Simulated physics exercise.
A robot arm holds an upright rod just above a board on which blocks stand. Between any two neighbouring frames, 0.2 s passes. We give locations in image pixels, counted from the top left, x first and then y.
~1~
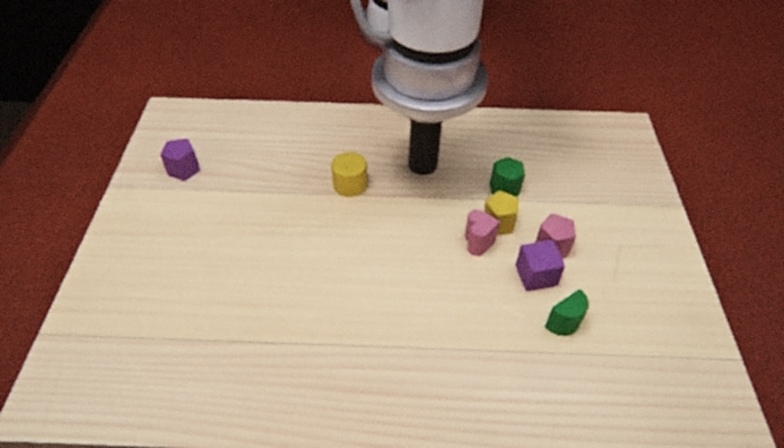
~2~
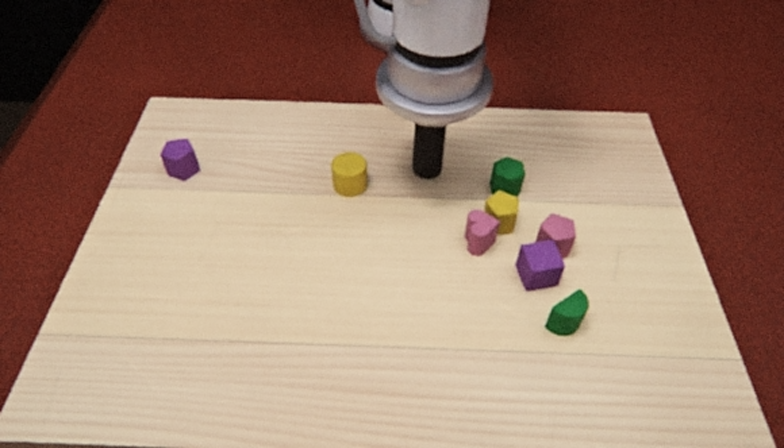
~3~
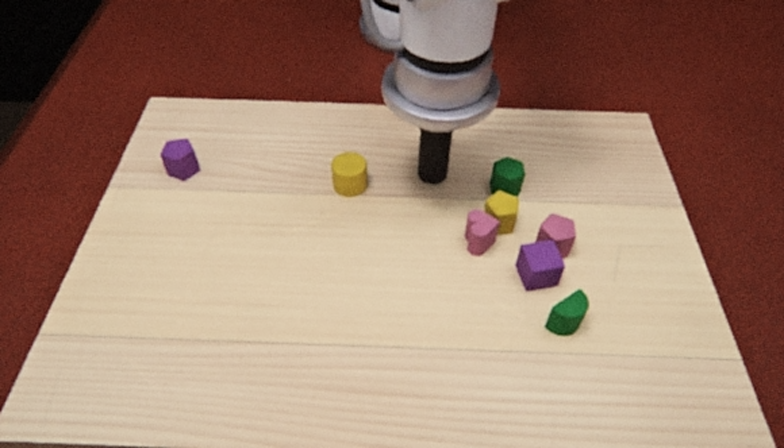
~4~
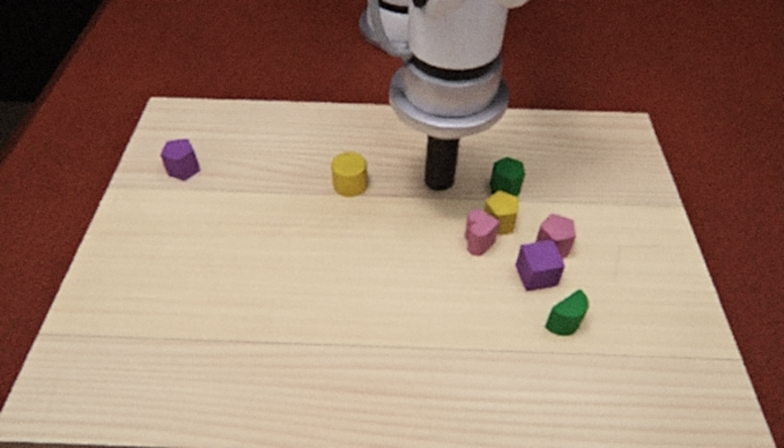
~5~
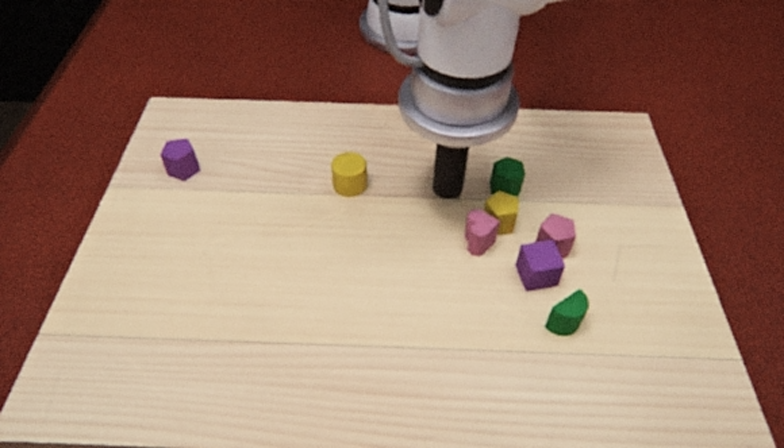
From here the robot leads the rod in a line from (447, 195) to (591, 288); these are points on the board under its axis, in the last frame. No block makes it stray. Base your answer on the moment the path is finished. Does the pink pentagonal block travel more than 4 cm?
I believe so.
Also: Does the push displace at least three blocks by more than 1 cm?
It seems so.
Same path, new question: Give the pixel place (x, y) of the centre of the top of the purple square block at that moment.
It is going to be at (553, 273).
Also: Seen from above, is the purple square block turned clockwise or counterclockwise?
Viewed from the top, it goes clockwise.
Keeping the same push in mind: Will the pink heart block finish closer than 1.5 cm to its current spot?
The answer is yes.
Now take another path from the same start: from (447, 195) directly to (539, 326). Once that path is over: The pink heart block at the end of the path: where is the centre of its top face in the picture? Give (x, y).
It comes to (538, 337).
The first path, step by step. One third of the way, rod at (492, 217); yellow pentagonal block at (526, 212), turned 25° anticlockwise.
Two thirds of the way, rod at (542, 248); yellow pentagonal block at (579, 235), turned 55° anticlockwise; purple square block at (548, 262), turned 20° clockwise; pink pentagonal block at (612, 242).
At the end, rod at (594, 282); pink heart block still; yellow pentagonal block at (611, 245), turned 90° anticlockwise; purple square block at (553, 273), turned 50° clockwise; pink pentagonal block at (644, 242), turned 30° anticlockwise.
